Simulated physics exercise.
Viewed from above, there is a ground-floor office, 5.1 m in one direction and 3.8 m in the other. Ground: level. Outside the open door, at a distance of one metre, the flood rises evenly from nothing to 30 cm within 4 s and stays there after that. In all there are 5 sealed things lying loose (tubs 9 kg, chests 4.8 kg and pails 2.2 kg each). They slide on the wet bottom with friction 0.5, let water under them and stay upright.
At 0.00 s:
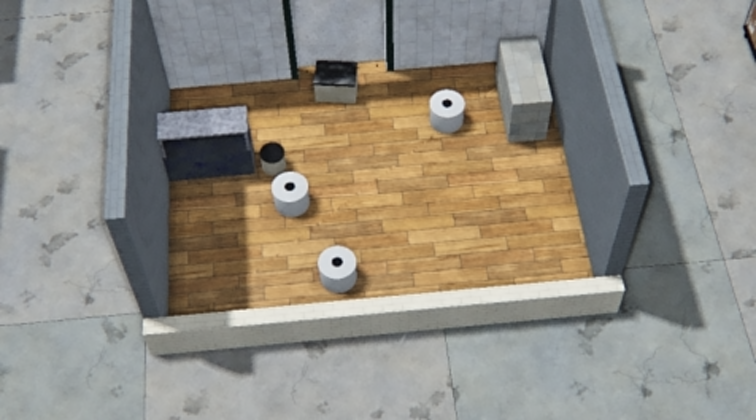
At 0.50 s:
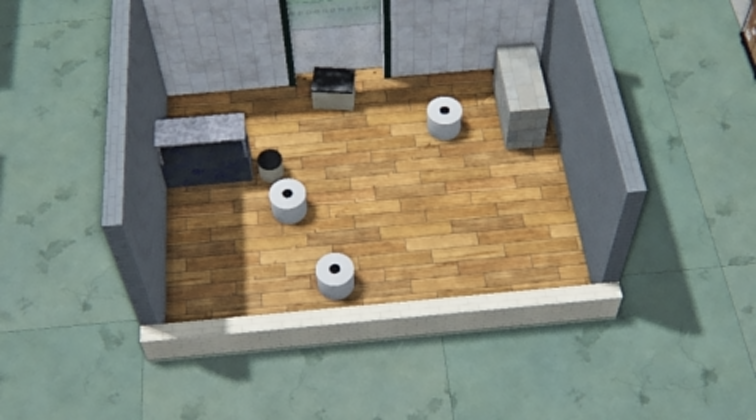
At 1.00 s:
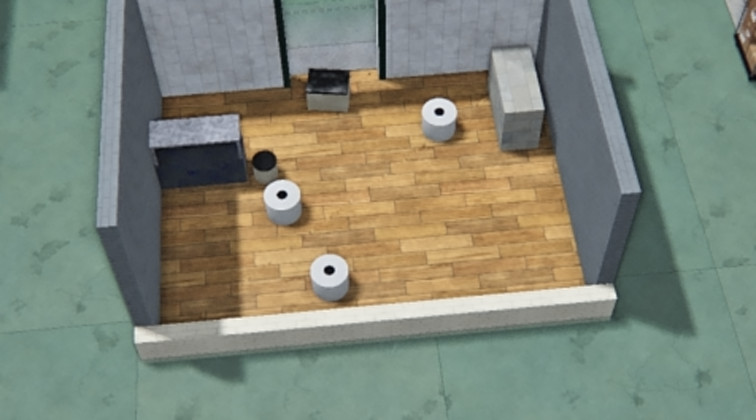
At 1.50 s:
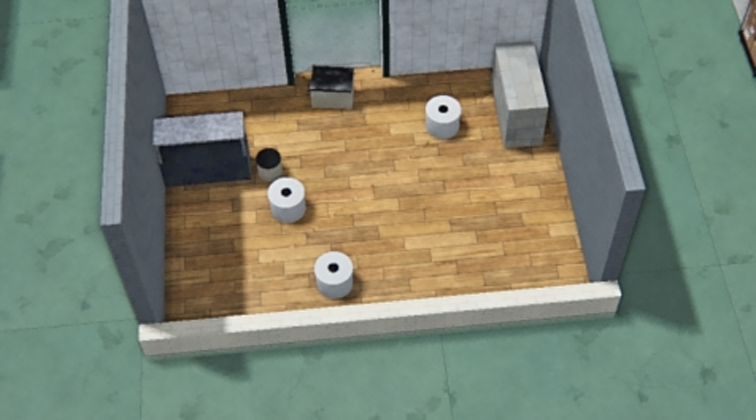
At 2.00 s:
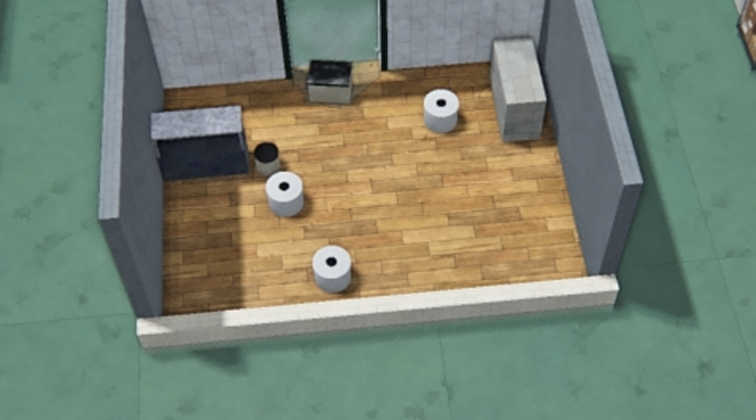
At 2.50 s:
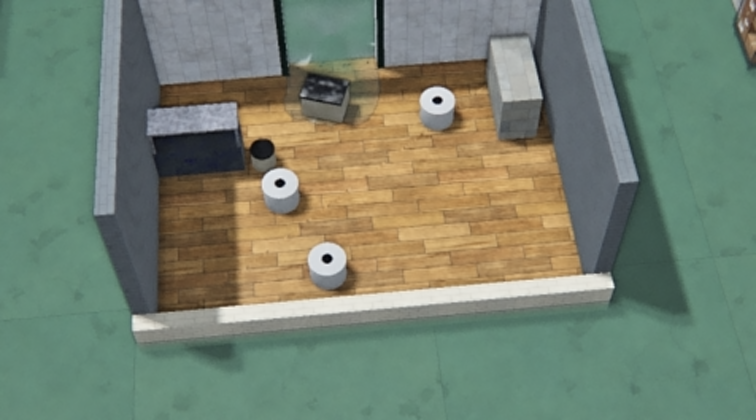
The video shows an office from above as the grey ground outside turns green with water; a shallow sheet then spreads through the open doorway, and the dark-topped box just inside shifts slightly inward while the other objects stay put.
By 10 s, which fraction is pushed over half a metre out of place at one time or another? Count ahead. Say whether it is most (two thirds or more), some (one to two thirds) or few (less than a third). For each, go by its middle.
Most.
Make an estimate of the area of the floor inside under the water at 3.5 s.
I'd put it close to 4.5 m2.
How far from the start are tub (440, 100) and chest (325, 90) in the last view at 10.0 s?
In turn: 60 cm, 350 cm.
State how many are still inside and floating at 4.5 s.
The count is 1.
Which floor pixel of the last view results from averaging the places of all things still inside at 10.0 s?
Close to (292, 209).
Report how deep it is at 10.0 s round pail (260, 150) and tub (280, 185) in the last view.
Around 12 cm and 14 cm.
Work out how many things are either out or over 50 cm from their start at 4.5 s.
Count then: 2.
After 3.5 s 1 of 5 are over 50 cm from their spots; 0 afloat.
After 4.5 s 2 of 5 are over 50 cm from their spots; 1 afloat.
After 7.0 s 3 of 5 are over 50 cm from their spots; 4 afloat.
After 10.0 s 4 of 5 are over 50 cm from their spots, and 5 have been at some point; 5 afloat.
